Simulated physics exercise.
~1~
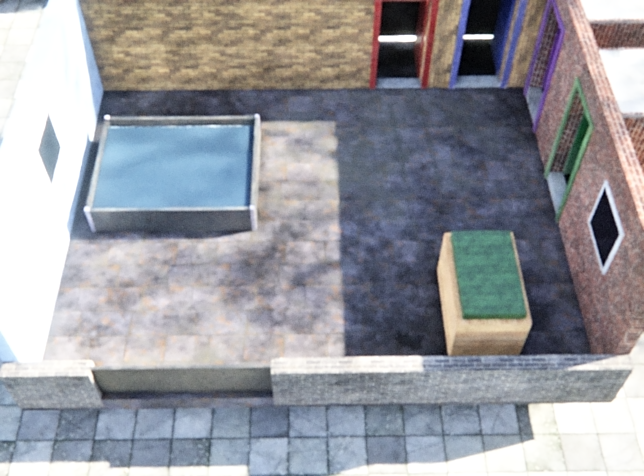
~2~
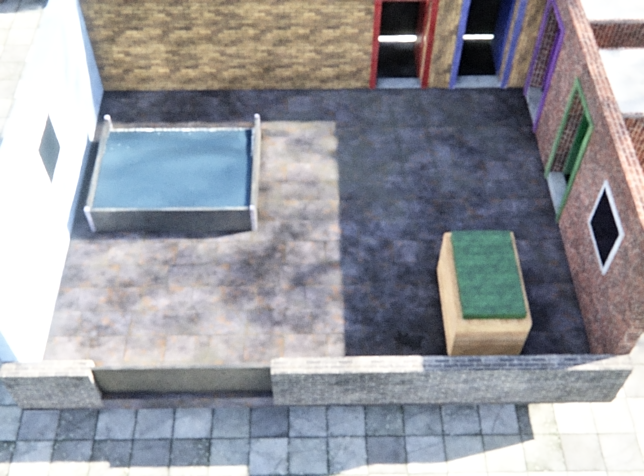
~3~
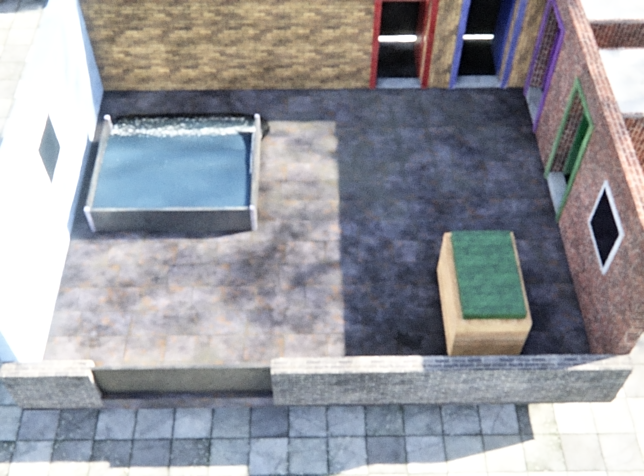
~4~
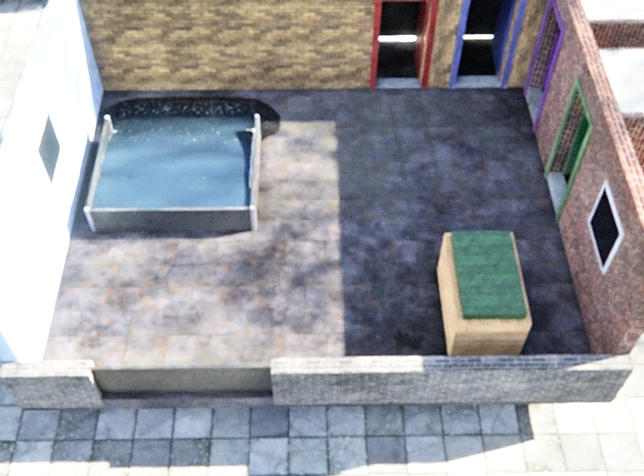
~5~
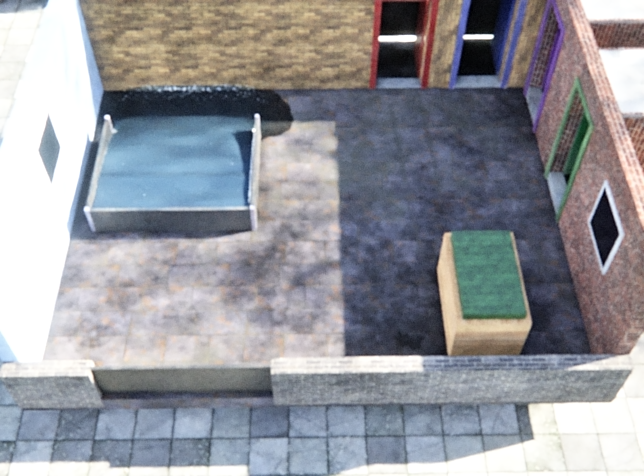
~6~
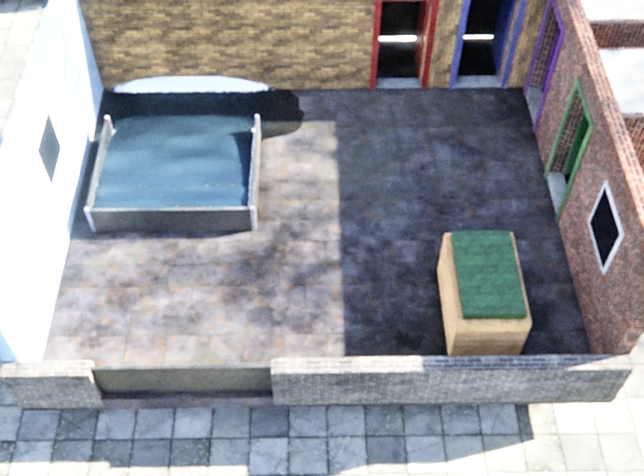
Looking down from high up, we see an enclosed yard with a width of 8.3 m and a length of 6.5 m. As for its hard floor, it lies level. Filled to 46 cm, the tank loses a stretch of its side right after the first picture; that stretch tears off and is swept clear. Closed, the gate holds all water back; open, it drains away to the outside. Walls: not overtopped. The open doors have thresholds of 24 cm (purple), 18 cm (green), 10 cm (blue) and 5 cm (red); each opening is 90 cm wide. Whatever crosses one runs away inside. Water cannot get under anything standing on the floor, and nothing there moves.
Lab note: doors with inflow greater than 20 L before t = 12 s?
One by one: The purple door will see an amount within the limit come in. The green door will see an amount within the limit come in. The blue door will see an amount within the limit come in. The red door will see an amount within the limit come in.
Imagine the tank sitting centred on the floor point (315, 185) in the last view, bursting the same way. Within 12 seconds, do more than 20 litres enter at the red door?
Then, at red, it's too much.
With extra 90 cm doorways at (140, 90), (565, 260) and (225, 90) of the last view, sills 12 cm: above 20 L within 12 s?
Taking them in order, the first gets enough, the second too little and the third enough.
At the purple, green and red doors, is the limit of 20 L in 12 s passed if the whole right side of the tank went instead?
So purple stays lower, green stays lower, red tops it.
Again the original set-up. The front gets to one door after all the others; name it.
The green door.
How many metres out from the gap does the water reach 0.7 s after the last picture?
Around 3.2 metres.
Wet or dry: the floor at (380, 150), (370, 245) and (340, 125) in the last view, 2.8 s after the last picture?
In turn: Wet, not reached, wet.
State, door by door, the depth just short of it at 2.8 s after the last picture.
Door by door in cm, purple shows 5, green shows 0, blue shows 4, red shows 6.
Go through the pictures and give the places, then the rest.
Still water, 46 cm deep, in the tank at (177, 164), in the first picture.
Water pours out on the tank's far side and has run 1.4 m, to a hidden place; typically 3 cm deep outside, 46 cm at the tank's back, in the second picture.
The front is at a hidden place, 1.5 m from the gap on the tank's far side; 1.5 m2 of floor is under water; 46 cm left at the back of the tank, in the third picture.
The front is at (105, 116), 1.7 m from the gap on the tank's far side; 3.1 m2 of floor is under water; 46 cm left at the back of the tank, in the fourth picture.
Water pours out on the tank's far side and has run 2.0 m, to (102, 101); typically 7 cm deep outside, 46 cm at the tank's back, in the fifth picture.
The front is at (284, 89), 2.3 m from the gap on the tank's far side; 4.6 m2 of floor is under water; 43 cm left at the back of the tank, in the sixth picture.
Then, 0.7 s after the last picture water covers 10 % of the floor and is deepest (38 cm) near (185, 101); purple door not reached, green door not reached, blue door not reached, red door not reached.
Then, 1.5 s after the last picture water covers 15 % of the floor and is deepest (38 cm) near (103, 95); purple door not reached, green door not reached, blue door not reached, red door 4 cm at the sill, 0 L in.
Then, 2.8 s after the last picture water covers 40 % of the floor and is deepest (24 cm) near (99, 114); purple door 5 cm at the sill, 0 L in, green door not reached, blue door 4 cm at the sill, 0 L in, red door 6 cm at the sill, 0 L in.
Then, 6.3 s after the last picture water covers 70 % of the floor and is deepest (14 cm) near (598, 378); purple door 10 cm at the sill, 0 L in, green door 8 cm at the sill, 0 L in, blue door 8 cm at the sill, 1 L in, red door 4 cm at the sill, 1 L in.
Then, 11.3 s after the last picture water covers 90 % of the floor and is deepest (12 cm) near (566, 252); purple door 7 cm at the sill, 0 L in, green door 5 cm at the sill, 0 L in, blue door 7 cm at the sill, 2 L in, red door 3 cm at the sill, 1 L in.
